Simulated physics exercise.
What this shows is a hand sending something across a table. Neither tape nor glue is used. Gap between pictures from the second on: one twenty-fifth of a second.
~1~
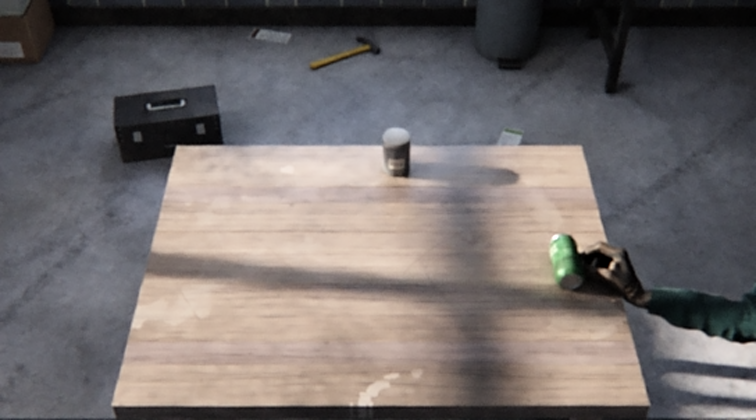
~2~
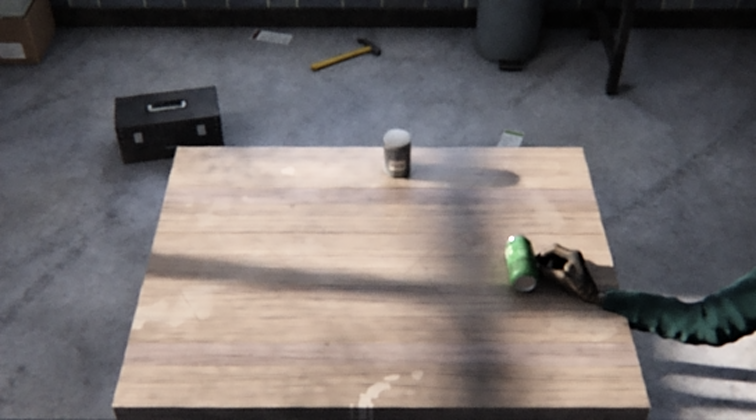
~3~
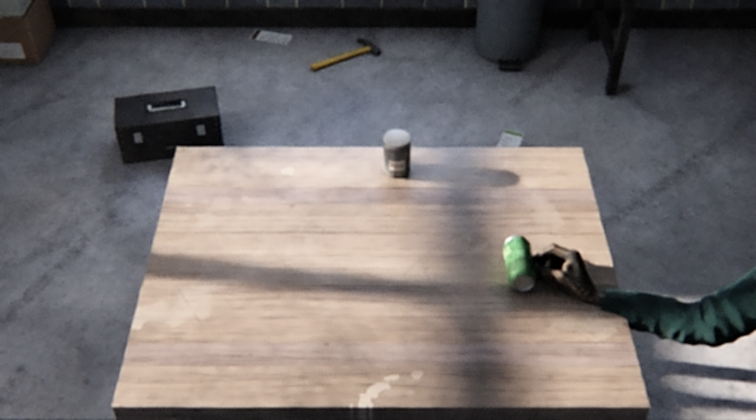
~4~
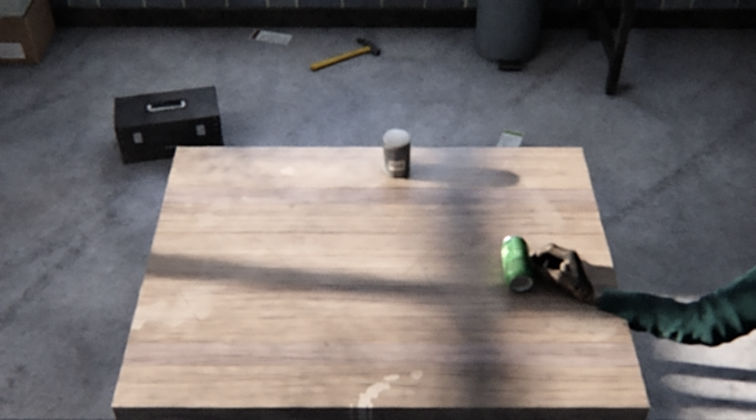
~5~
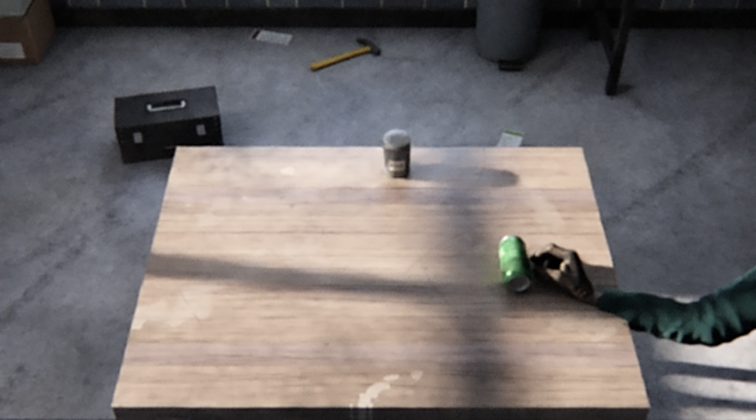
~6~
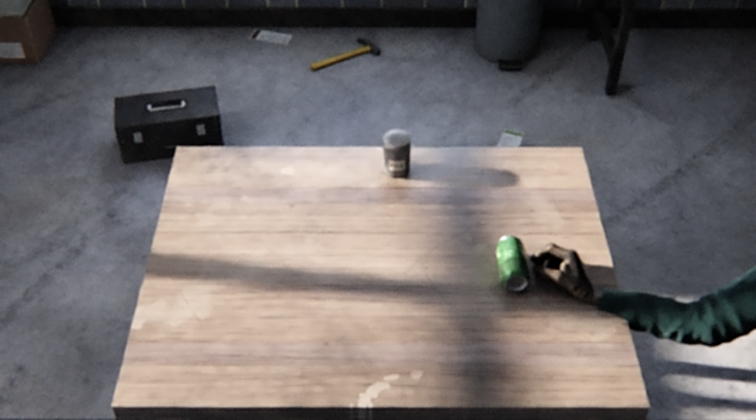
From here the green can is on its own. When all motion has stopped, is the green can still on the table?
Yes.
Then, 0.20 s past the last view, green can displaced a little near (502, 263).
Then, 0.40 s past the last view, green can displaced about its own width near (494, 263).
Then, 0.80 s past the last view, green can displaced about its own width near (484, 263).
Finally, moved from the start, green can. Final places as the last picture's camera would see them, green can near (483, 263).
